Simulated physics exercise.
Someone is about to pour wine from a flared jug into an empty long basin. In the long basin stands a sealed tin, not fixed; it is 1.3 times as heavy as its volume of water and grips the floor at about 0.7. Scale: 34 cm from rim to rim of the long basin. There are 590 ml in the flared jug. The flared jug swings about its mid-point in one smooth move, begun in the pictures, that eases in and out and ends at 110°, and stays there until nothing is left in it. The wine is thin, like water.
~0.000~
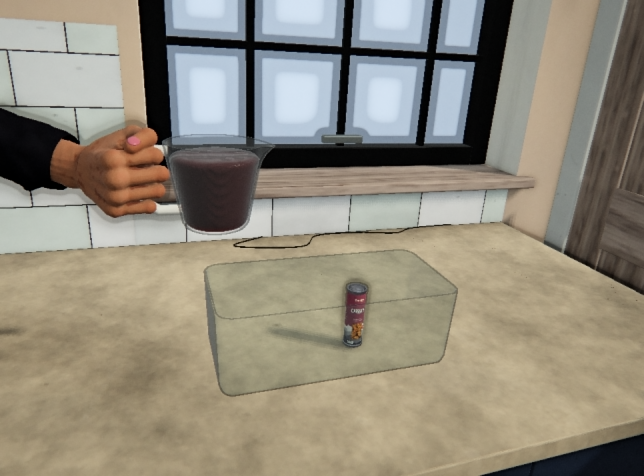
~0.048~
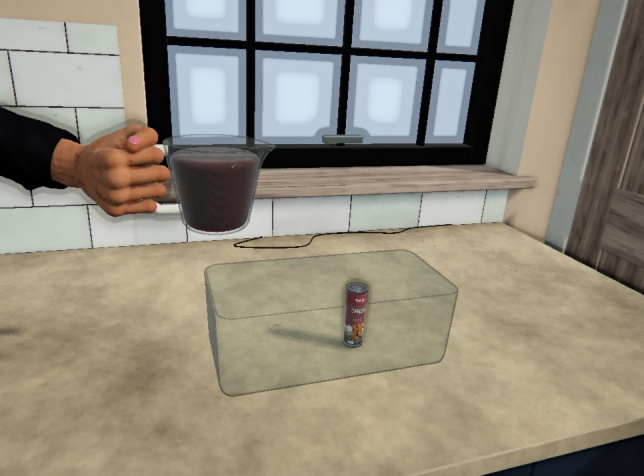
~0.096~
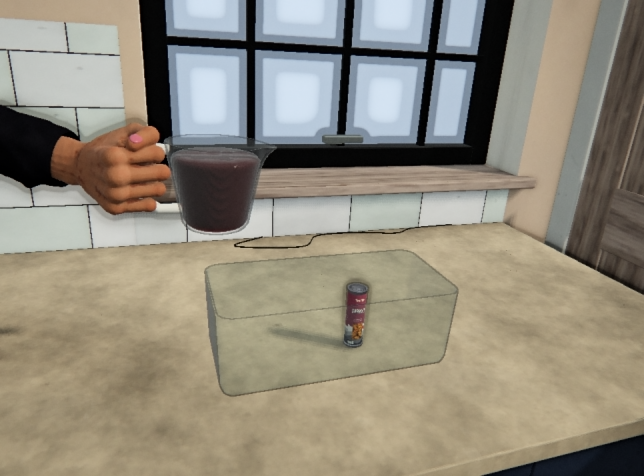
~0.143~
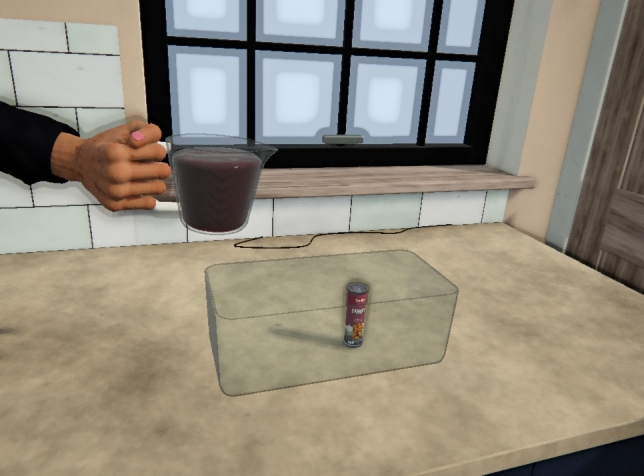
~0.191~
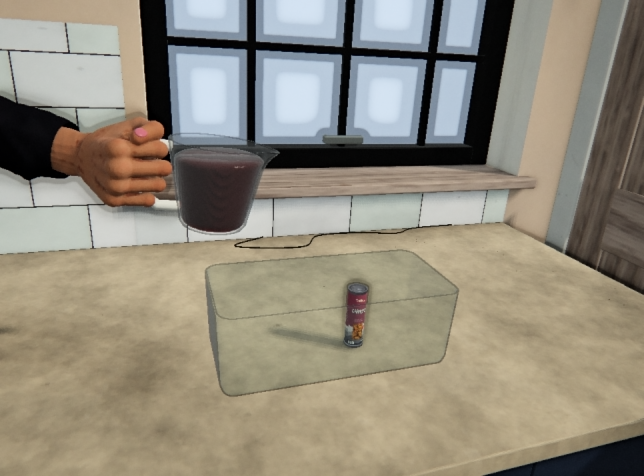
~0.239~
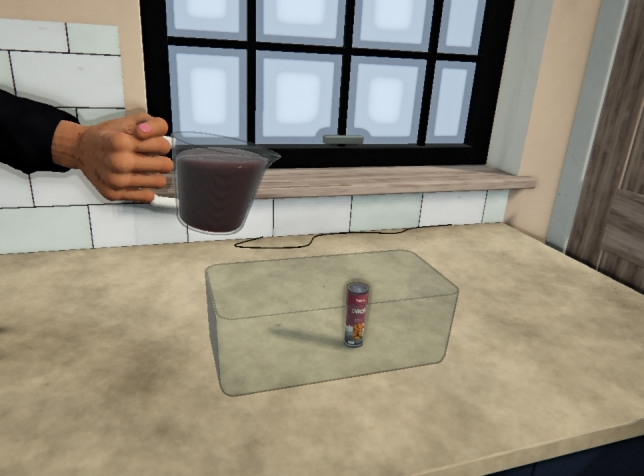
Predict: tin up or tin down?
The tin remains upright.
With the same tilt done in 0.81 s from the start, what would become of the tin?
Then it stays up.
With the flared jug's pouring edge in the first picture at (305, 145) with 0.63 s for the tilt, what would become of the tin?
Then it falls.
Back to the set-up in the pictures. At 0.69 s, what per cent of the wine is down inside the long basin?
Some 10 per cent.
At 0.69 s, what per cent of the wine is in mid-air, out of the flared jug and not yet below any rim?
Some 22 per cent.
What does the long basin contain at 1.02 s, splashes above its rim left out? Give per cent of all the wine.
Near 76 in a hundred.
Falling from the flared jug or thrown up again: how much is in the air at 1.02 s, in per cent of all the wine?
Near 14 in a hundred.
After 0.69 s the tilt is 65° and 68 per cent is still to pour; the tin stands where it began.
After 1.02 s the tilt is 102° and 10 per cent is still to pour; the tin stands where it began.
After 1.37 s the tilt is 110° and 0 per cent is still to pour; the tin stands where it began.
After 1.74 s the tilt is 110° and 0 per cent is still to pour; the tin stands where it began.
In the end the tin stands where it began.
